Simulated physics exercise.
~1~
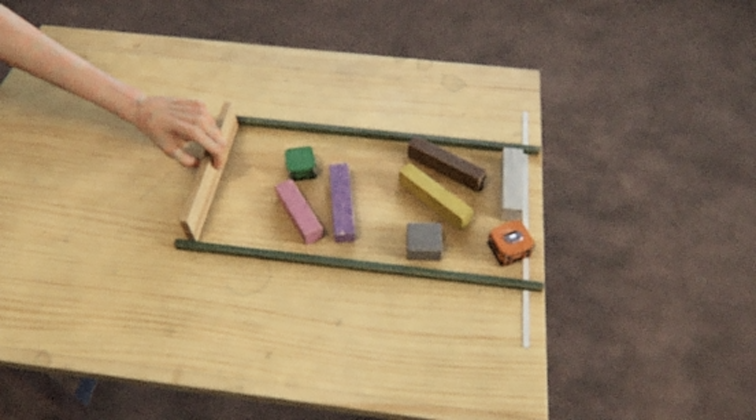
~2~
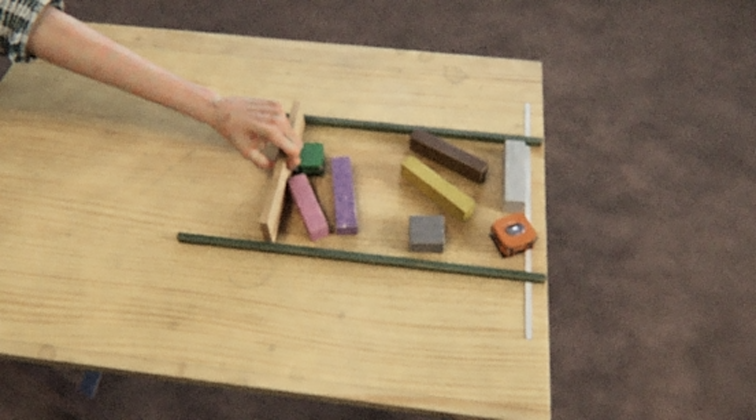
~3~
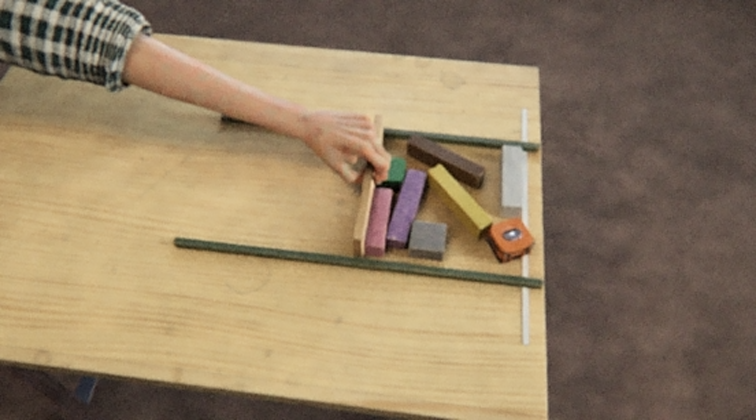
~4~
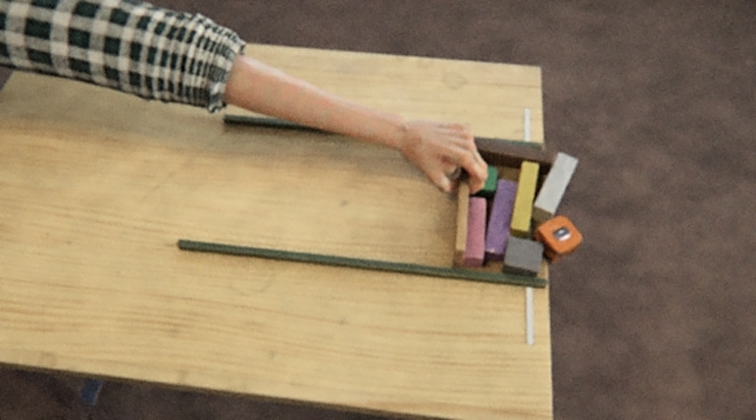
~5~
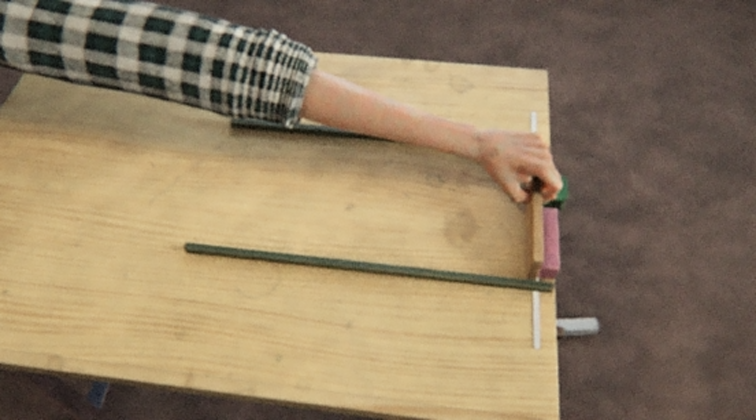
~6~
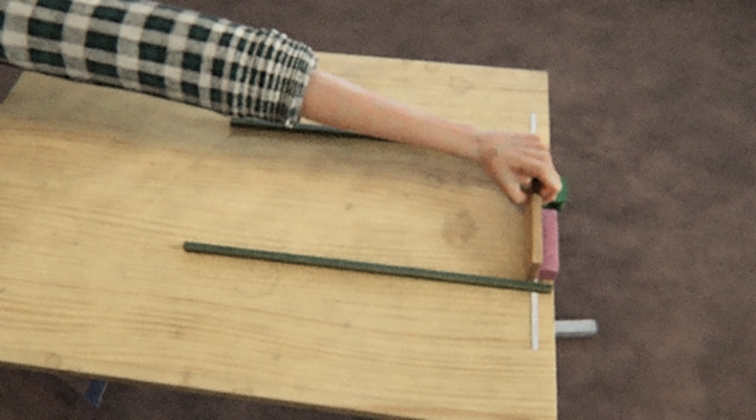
In this clip, a hand slides a wooden board rightward between two dark rails, gathering colored bars and blocks and pushing them toward the table's edge. Most go over and out of view, and the board stops near the white line, with the green and pink pieces against it at the edge.
